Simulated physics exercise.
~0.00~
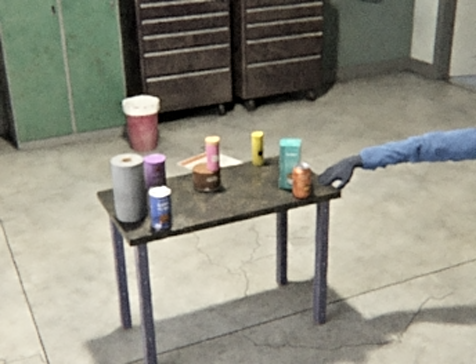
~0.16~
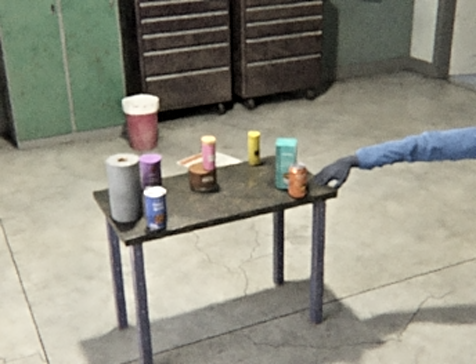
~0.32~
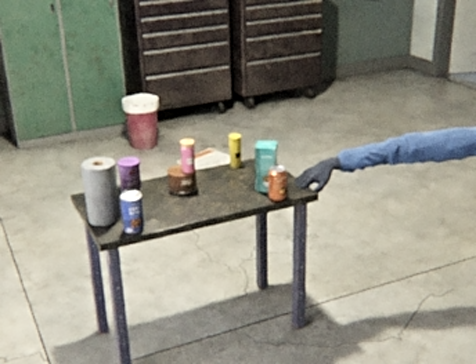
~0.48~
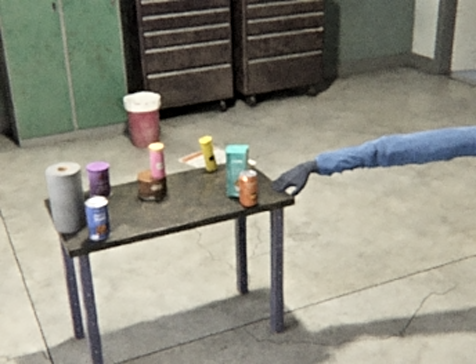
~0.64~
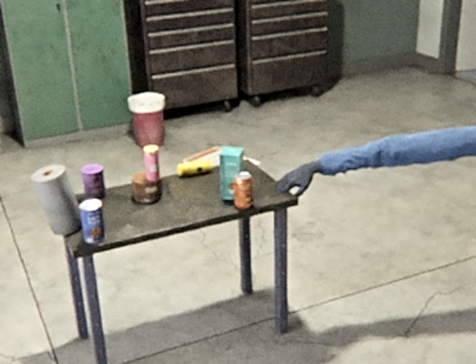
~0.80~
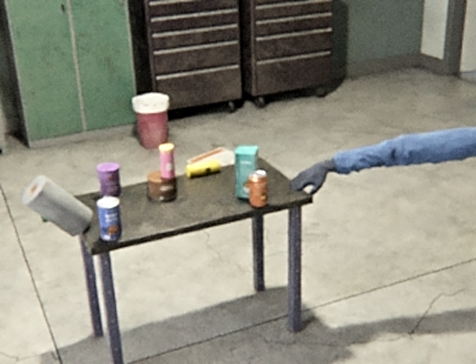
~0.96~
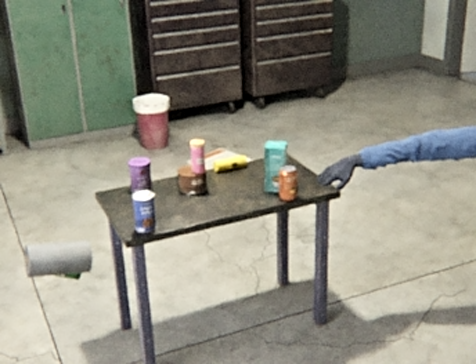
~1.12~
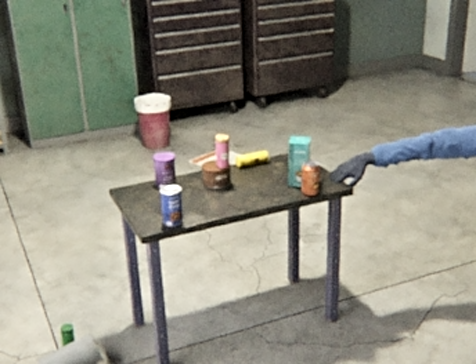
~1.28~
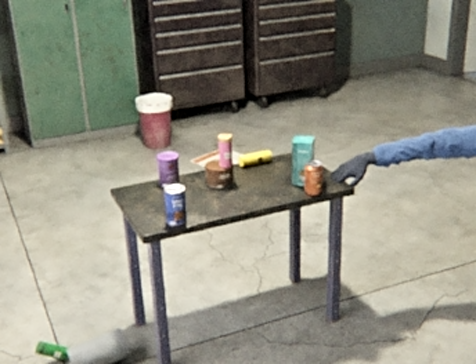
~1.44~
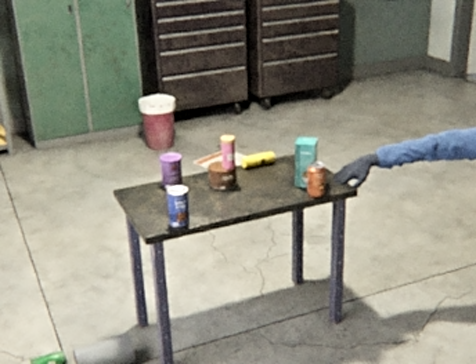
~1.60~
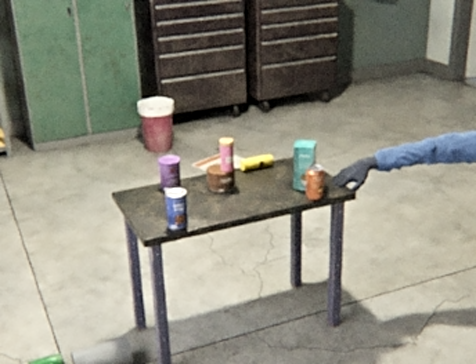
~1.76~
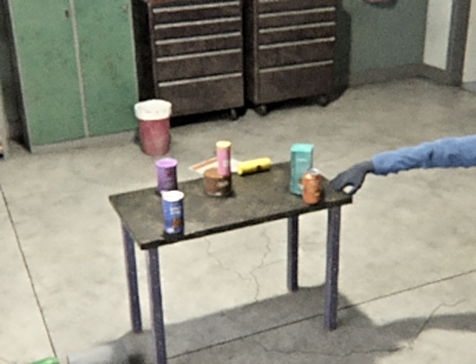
Small table shoved left then jerked right by a gloved hand, toppling a yellow shaker and dropping a grey roll to the floor.
